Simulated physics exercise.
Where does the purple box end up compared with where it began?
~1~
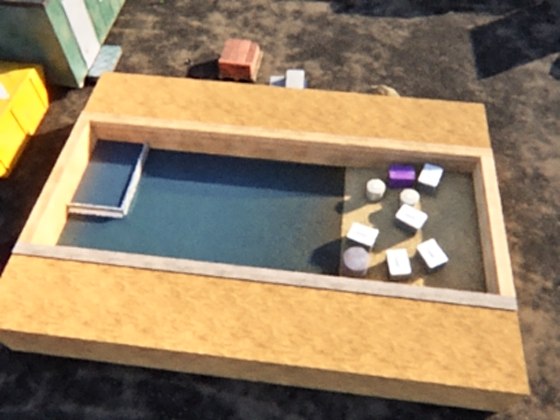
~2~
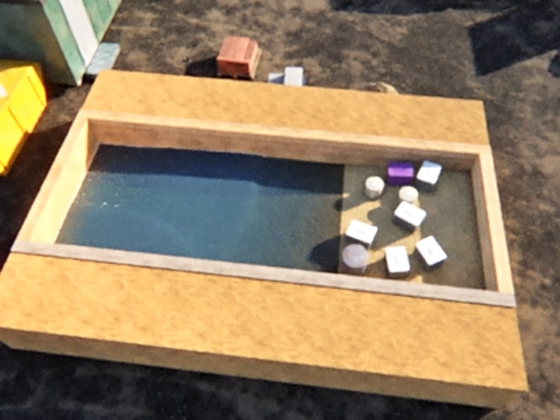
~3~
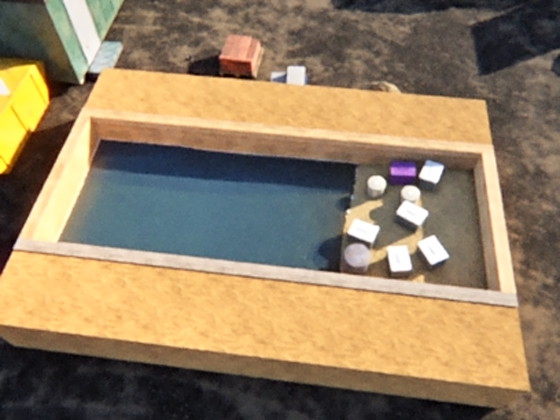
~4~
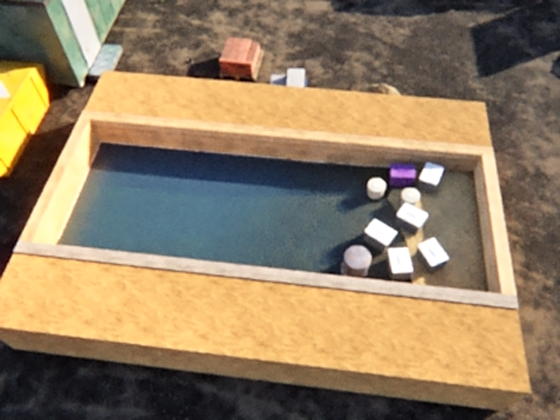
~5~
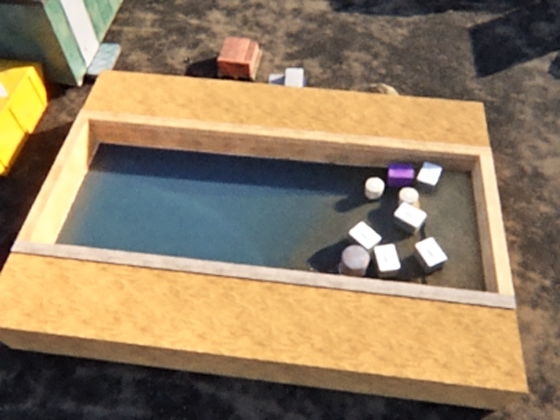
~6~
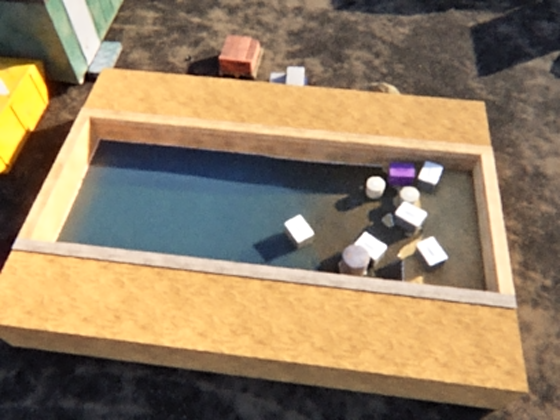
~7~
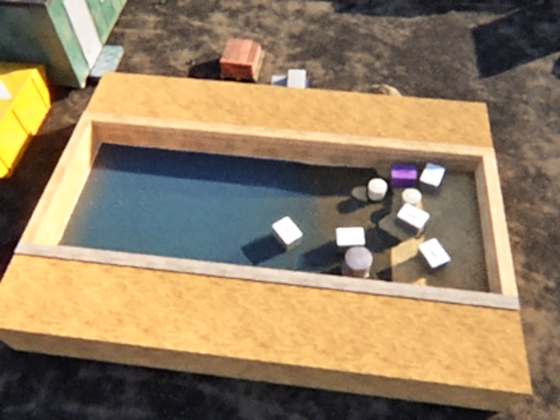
The purple box ends up almost exactly where it began, near the upper right of the basin, having barely shifted.
